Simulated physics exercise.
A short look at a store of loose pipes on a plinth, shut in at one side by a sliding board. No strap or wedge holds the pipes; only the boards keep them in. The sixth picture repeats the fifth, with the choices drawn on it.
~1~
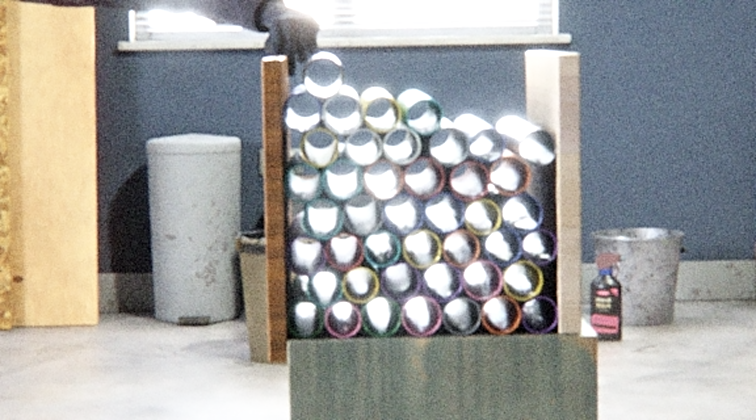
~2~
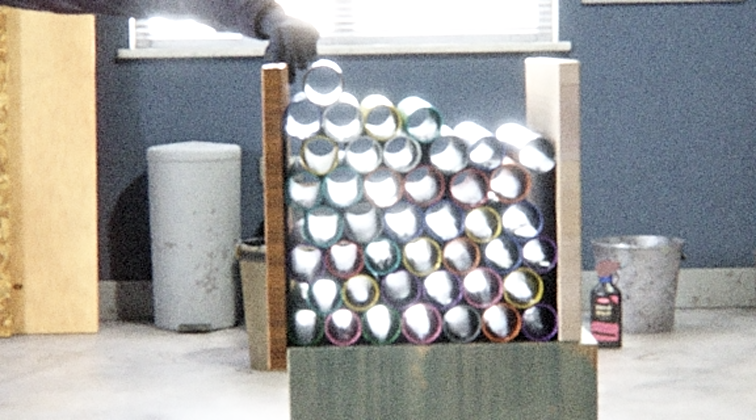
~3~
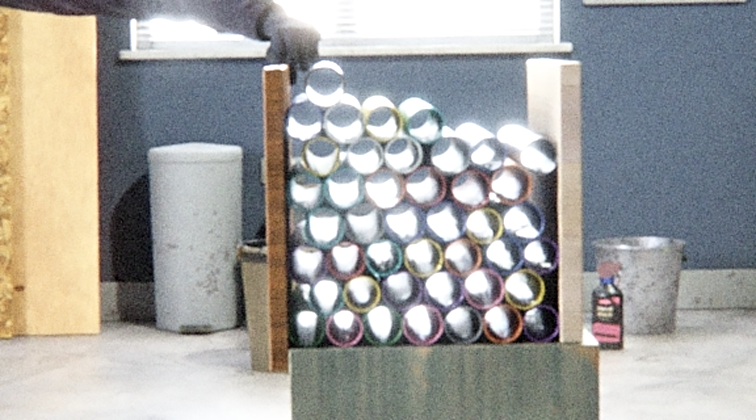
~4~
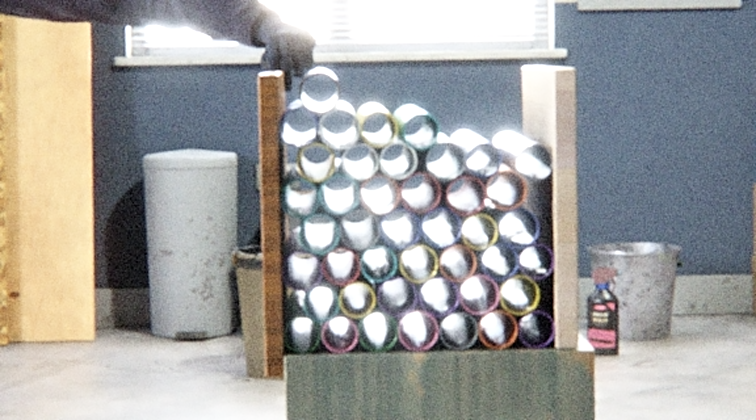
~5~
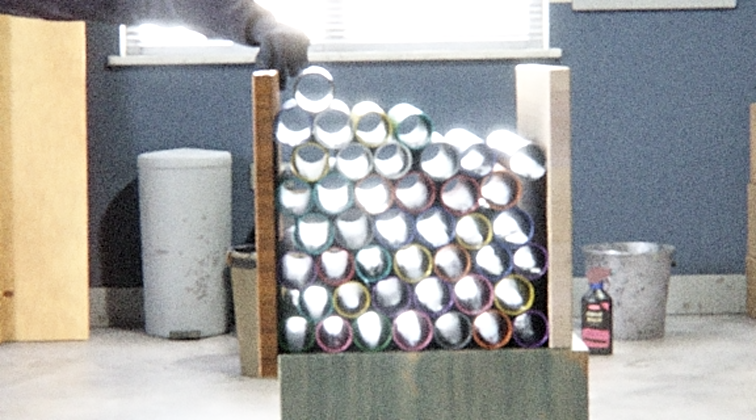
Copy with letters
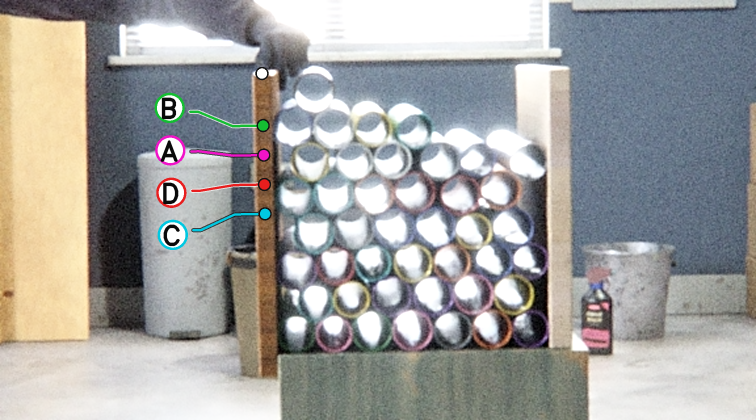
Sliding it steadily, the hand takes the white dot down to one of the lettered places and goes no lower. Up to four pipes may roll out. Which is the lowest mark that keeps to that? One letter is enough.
Lower it to C and no more.
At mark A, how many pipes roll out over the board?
It comes to none.
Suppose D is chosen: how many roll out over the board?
The count is two.
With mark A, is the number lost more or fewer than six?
Fewer than six.
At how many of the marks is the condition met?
Four of the four.
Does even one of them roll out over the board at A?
At A: No.
On the copy, A at (264, 155); B at (263, 126); C at (265, 214); D at (265, 184); the white dot at (262, 73).
On C. First, top of the board (273, 136).
Then, top of the board (275, 209).
Finally, top of the board (275, 213), two out over the board.
By contrast, A none out over the board; B none out over the board; D two out over the board.
